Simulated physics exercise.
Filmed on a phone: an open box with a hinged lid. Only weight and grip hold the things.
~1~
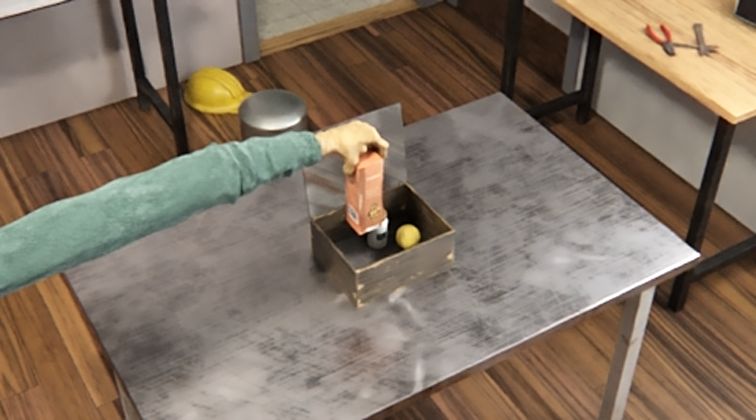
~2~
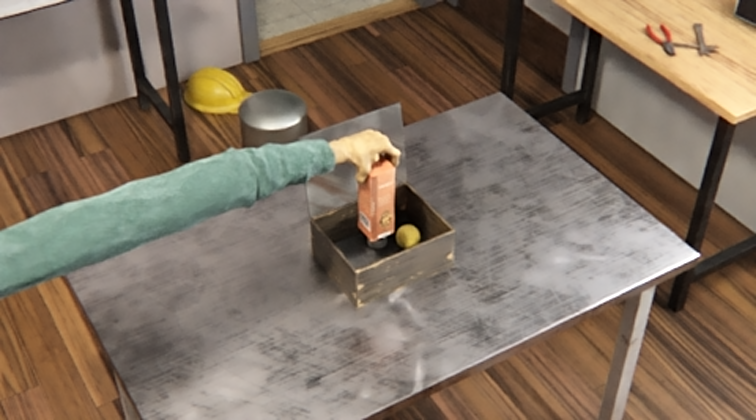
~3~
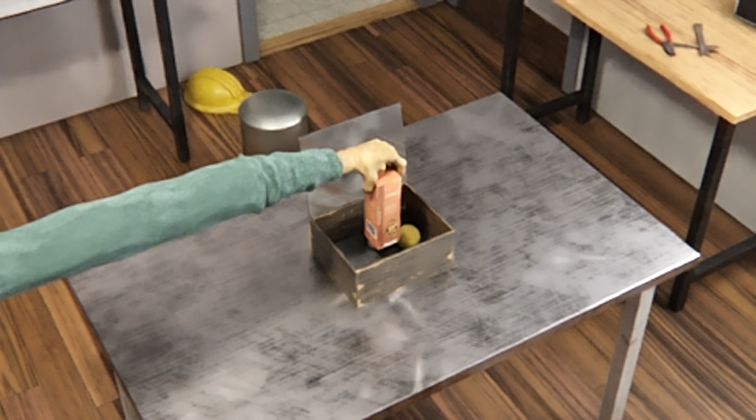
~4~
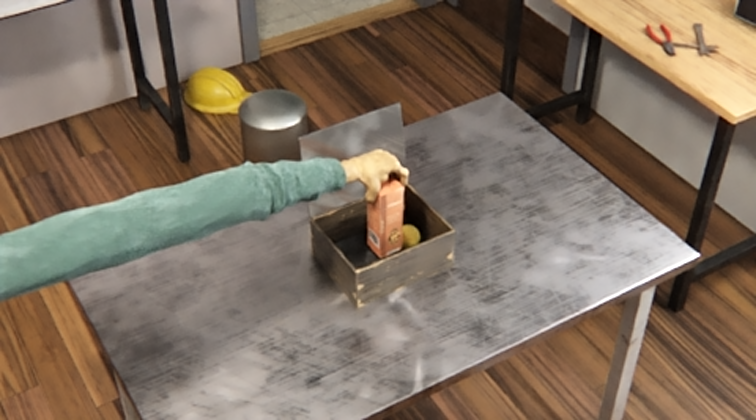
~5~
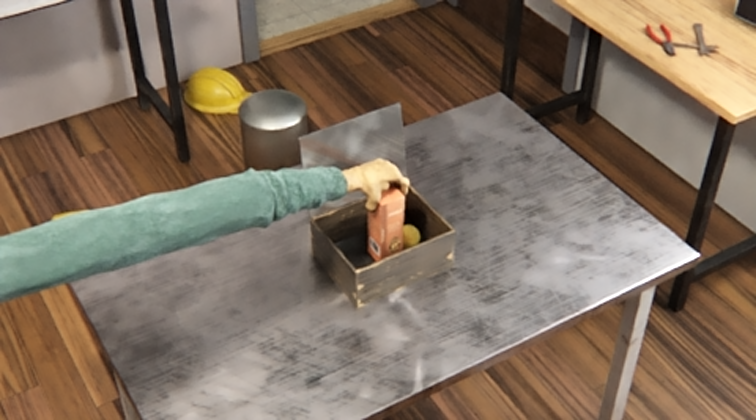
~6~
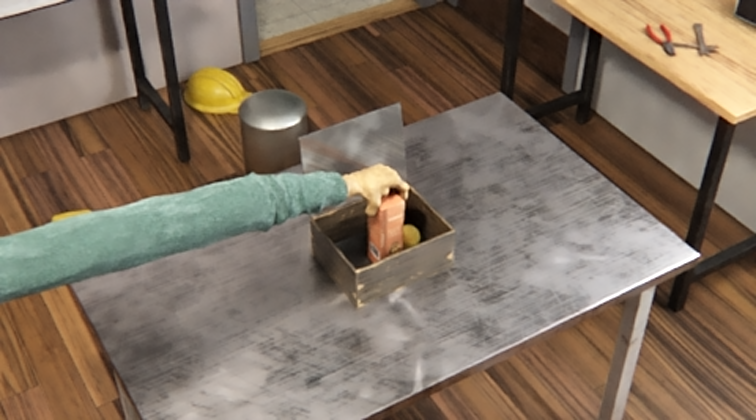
At the start, a hand in a green sleeve holds an orange carton over an open wooden box on a metal table, with a yellow lemon inside. The hand moves the carton slightly right, then lowers it into the box beside the lemon, its fingers still on top.
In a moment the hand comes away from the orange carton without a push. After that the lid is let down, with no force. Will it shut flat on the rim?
Here the lid stays ajar.
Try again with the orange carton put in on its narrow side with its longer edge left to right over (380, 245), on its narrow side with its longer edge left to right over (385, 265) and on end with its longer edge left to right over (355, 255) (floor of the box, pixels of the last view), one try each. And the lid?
First, it sits on the rim; second, it closes; third, it stays ajar.
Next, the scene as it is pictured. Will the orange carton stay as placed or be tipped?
It stays as placed.
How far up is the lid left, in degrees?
About 45°.
Then, 1.10 s past the last view, lid starting down.
Then, 1.40 s past the last view, lid 79° above the rim.
Then, 1.60 s past the last view, lid 61° above the rim.
Then, 1.70 s past the last view, lid 49° above the rim.
Finally, lid 45° above the rim; all 3 still in place. Final places as the last picture's camera would see them, orange carton near (386, 230).
